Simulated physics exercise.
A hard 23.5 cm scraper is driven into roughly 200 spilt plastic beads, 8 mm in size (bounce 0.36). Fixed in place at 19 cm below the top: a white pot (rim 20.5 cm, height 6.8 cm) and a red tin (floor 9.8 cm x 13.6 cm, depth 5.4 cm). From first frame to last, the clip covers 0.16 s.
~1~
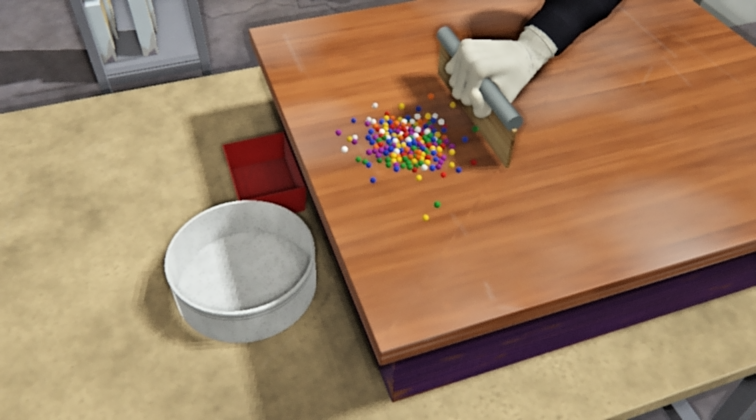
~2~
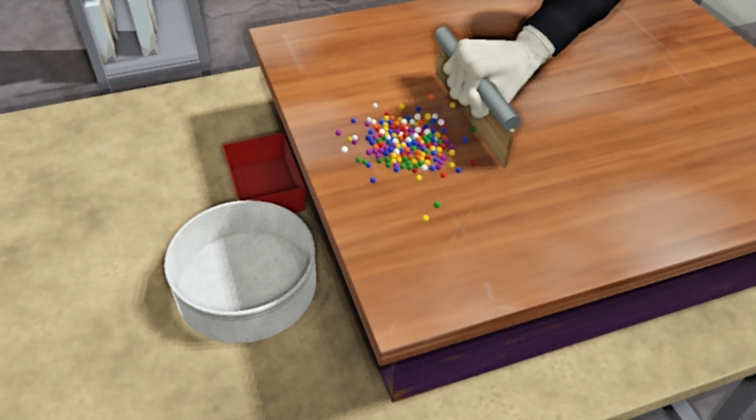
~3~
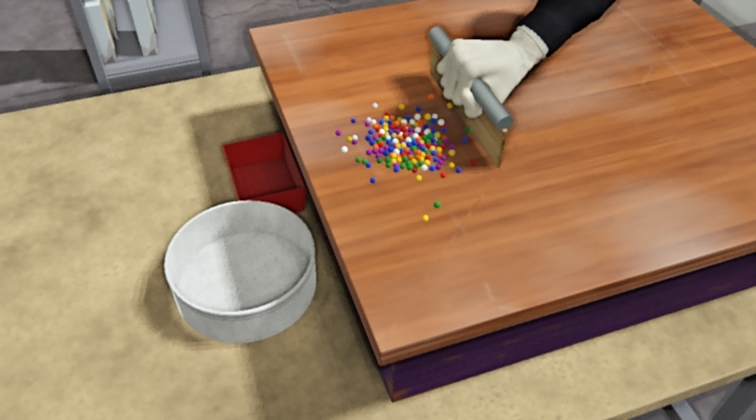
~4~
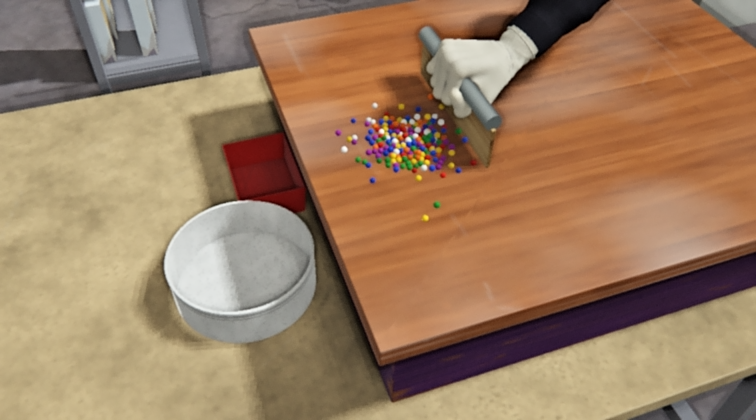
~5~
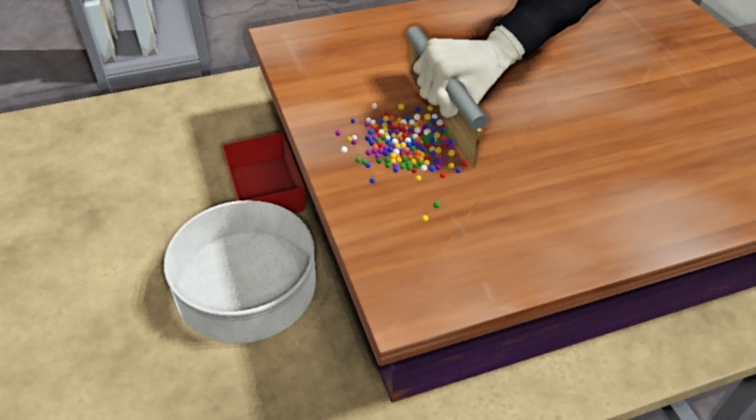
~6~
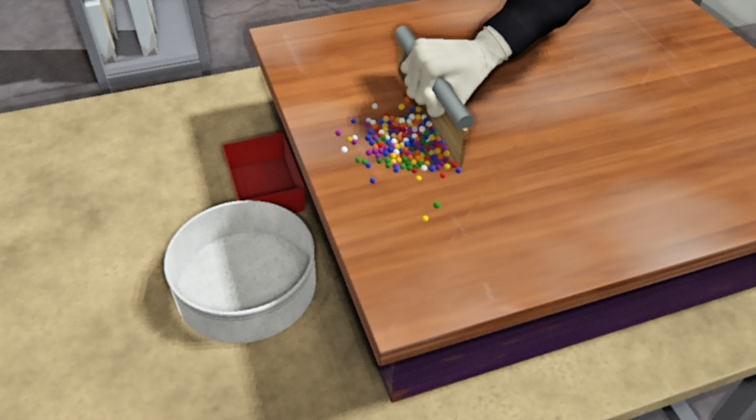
A white-gloved hand in a black sleeve grips the grey handle of a scraper on a brown wooden board, seen from above at an angle. Many multicoloured beads lie scattered left of the scraper, with a red tin and a round white pot beyond the board's left edge. The hand slides the scraper slowly leftward, nudging the nearest beads closer together, while the camera stays still.
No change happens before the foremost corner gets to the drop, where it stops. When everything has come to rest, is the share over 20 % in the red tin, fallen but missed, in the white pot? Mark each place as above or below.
For red tin: Above. For fallen but missed: Below. For white pot: Above.
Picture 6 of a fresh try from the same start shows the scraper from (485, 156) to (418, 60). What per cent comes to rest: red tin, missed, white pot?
At rest the red tin holds 0 %, 30 % misses, and the white pot holds 60 %.
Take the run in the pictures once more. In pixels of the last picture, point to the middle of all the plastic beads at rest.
Centre at rest: Approx. (276, 253).
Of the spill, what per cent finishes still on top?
Share: Close to 30 in a hundred.
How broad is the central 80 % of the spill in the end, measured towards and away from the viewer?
Estimated band: Near 28 cm.
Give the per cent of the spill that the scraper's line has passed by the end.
30 per cent.
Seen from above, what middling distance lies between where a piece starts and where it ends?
I'd put it at around 22 centimetres.
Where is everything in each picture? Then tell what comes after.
In the first picture, scraper from (512, 136) to (443, 46); moved 0.0 cm; pieces shifted so far, 0; middle of the spill at (405, 136); white pot at (240, 253); red tin at (263, 165).
In the second picture, scraper from (510, 136) to (441, 46); moved 0.3 cm; pieces shifted so far, 0; middle of the spill at (405, 136).
In the third picture, scraper from (503, 136) to (435, 46); moved 1.2 cm; pieces shifted so far, 2; middle of the spill at (405, 136).
In the fourth picture, scraper from (492, 136) to (425, 46); moved 2.7 cm; pieces shifted so far, 2; middle of the spill at (405, 136).
In the fifth picture, scraper from (478, 136) to (413, 46); moved 4.5 cm; pieces shifted so far, 5; middle of the spill at (405, 136).
In the sixth picture, scraper from (464, 136) to (401, 45); moved 6.3 cm; pieces shifted so far, 51; middle of the spill at (404, 136); white pot at (240, 253); red tin at (263, 165).
Then, 0.22 s after the last picture, scraper 18 cm from its start, spill 20 cm wide; still on top 100 %.
Then, 0.44 s after the last picture, scraper 27 cm from its start, spill 26 cm wide; white pot 5 %, off the edge, not caught 55 %, still on top 40 %.
Then, 0.63 s after the last picture, scraper 27 cm from its start, spill 30 cm wide; white pot 35 %, red tin 25 %, off the edge, not caught 10 %, still on top 30 %.
In the end, white pot 35 %, red tin 30 %, fallen but missed 10 %, still on top 30 %.
